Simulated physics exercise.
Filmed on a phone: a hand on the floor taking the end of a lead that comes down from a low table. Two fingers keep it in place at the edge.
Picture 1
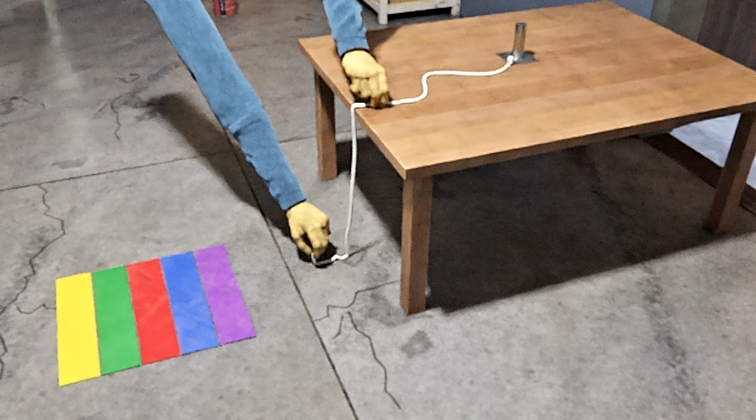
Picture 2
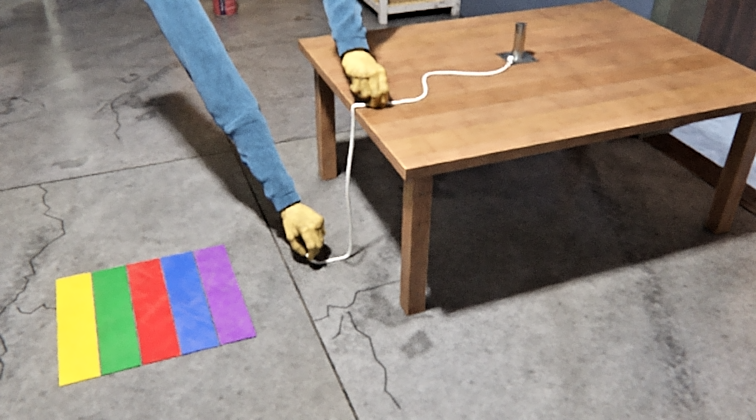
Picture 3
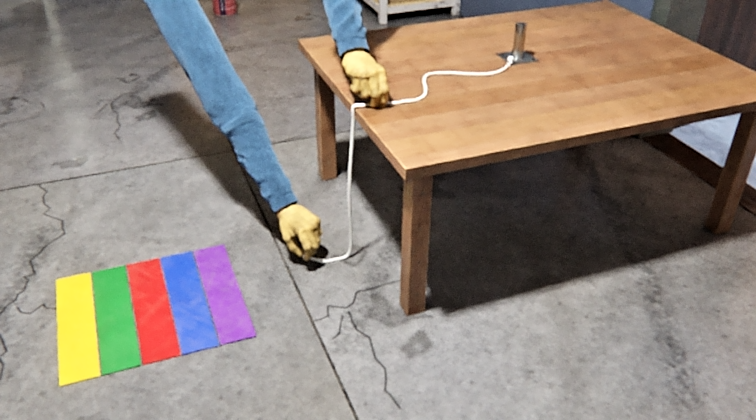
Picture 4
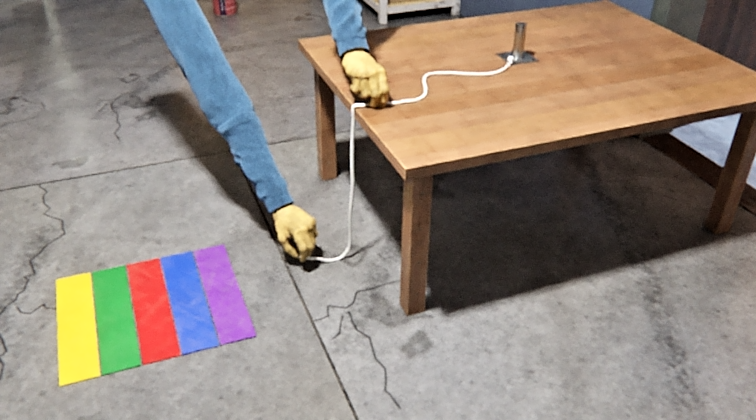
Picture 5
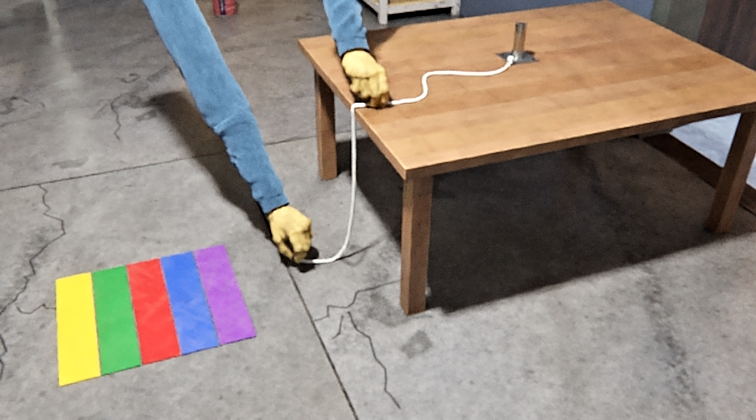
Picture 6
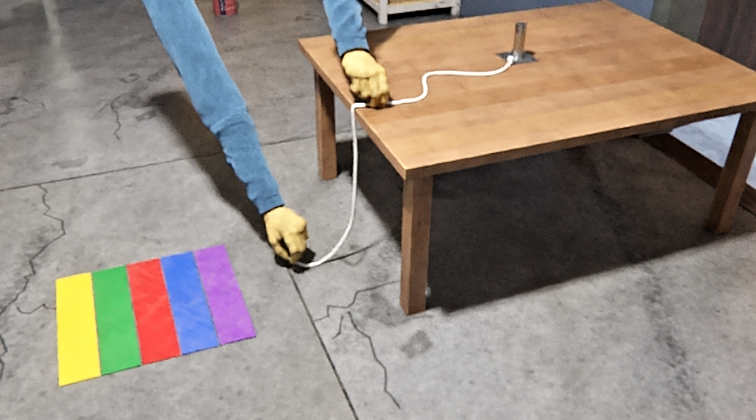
A gloved hand slides the end of a white cord slightly left across the floor.
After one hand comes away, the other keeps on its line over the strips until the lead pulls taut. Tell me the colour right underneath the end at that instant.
Right underneath is red.
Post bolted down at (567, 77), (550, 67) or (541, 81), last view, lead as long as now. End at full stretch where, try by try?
In order, near (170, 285), (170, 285) and (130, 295).
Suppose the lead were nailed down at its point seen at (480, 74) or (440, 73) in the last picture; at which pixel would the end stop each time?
First (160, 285), then (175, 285).
Soon after, end near (220, 274); over purple.
After that, end near (176, 284); over blue.
At the stop, end near (149, 290); over red. The red one.
